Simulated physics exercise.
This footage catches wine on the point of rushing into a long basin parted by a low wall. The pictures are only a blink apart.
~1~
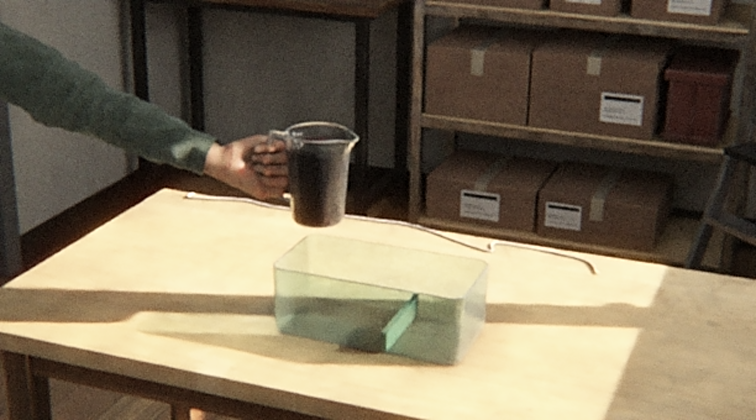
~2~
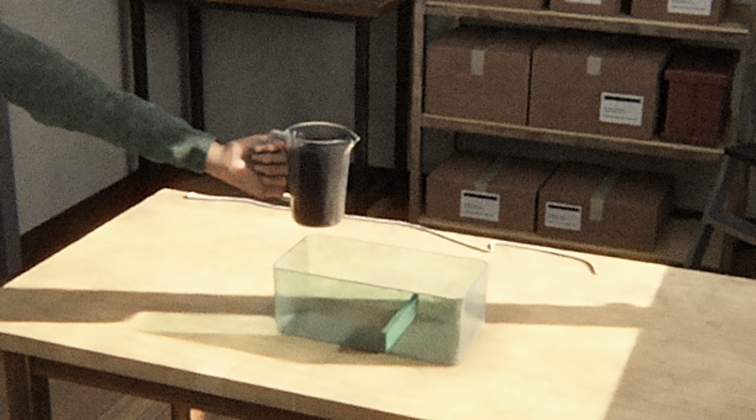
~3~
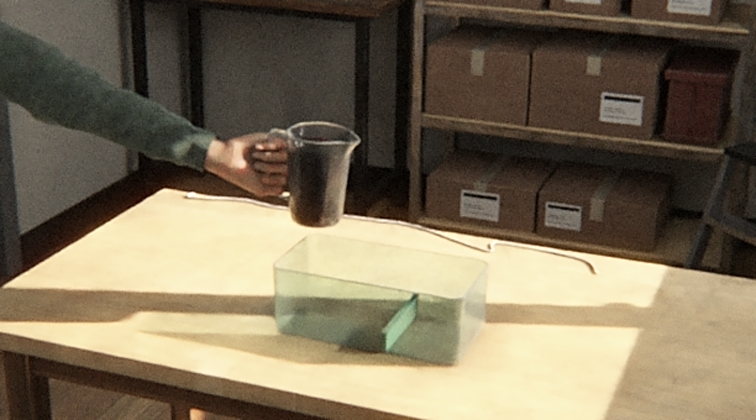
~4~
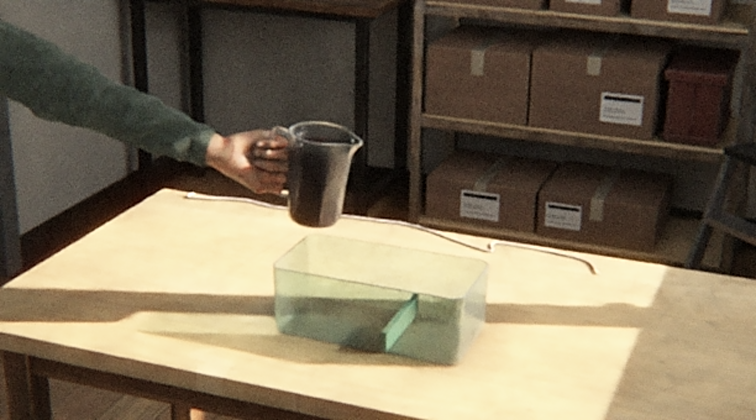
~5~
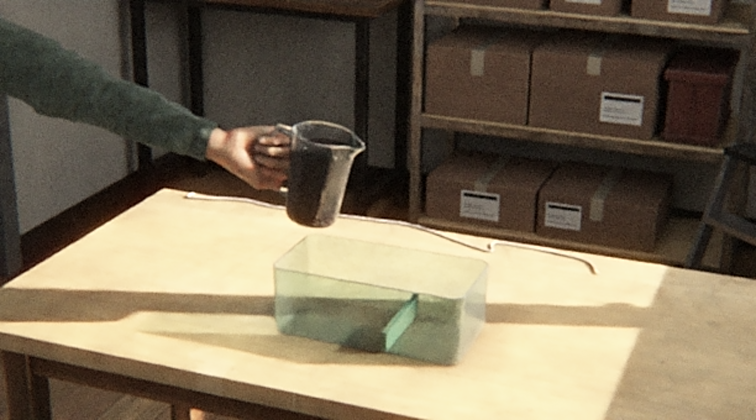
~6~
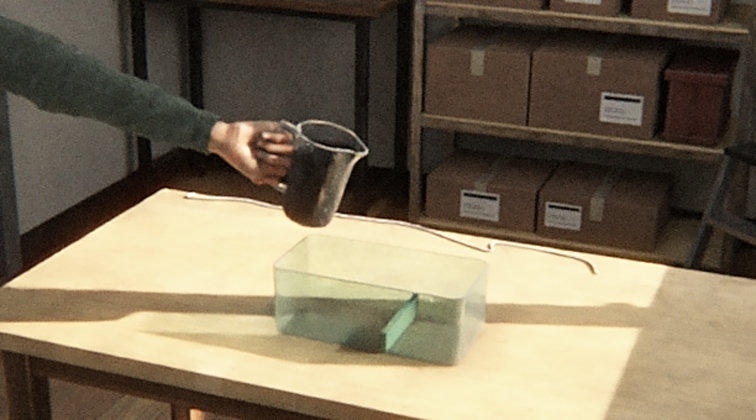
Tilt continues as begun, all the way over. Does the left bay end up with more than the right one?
No, the right bay does.
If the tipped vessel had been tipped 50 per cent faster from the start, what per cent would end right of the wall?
Roughly 75 in a hundred.
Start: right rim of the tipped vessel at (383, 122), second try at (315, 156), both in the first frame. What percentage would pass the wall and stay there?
Near 80 % and 10 %.
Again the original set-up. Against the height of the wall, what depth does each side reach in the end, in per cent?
Left: 20 %. Right: 100 %.
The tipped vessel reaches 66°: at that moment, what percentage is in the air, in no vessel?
I'd put it near 15 per cent.
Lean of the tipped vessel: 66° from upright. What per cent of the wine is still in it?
About 85 %.
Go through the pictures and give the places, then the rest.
The first picture shows tilt 0°; pouring edge (357, 139); surface from (292, 141) to (348, 149); the long basin's rim runs from (291, 251) to (477, 282); the wall's top is at (400, 314).
The second picture shows tilt 1°; pouring edge (358, 139); surface from (292, 141) to (348, 149).
The third picture shows tilt 3°; pouring edge (359, 141); surface from (294, 141) to (349, 150).
The fourth picture shows tilt 6°; pouring edge (361, 144); surface from (295, 141) to (351, 151).
The fifth picture shows tilt 10°; pouring edge (364, 147); surface from (297, 142) to (354, 152).
The sixth picture shows tilt 15°; pouring edge (367, 152); surface from (298, 145) to (359, 154).
A moment on, the tilt is 66° and 84 per cent is still to pour, 0 is left of the wall and 3 right of it.
Next, the tilt is 93° and 45 per cent is still to pour, 4 is left of the wall and 34 right of it.
Then the tilt is 95° and 11 per cent is still to pour, 8 is left of the wall and 74 right of it.
Later the tilt is 95° and 2 per cent is still to pour, 15 is left of the wall and 81 right of it.
At rest 20 per cent lies left of the wall, 79 right of it and 1 outside.
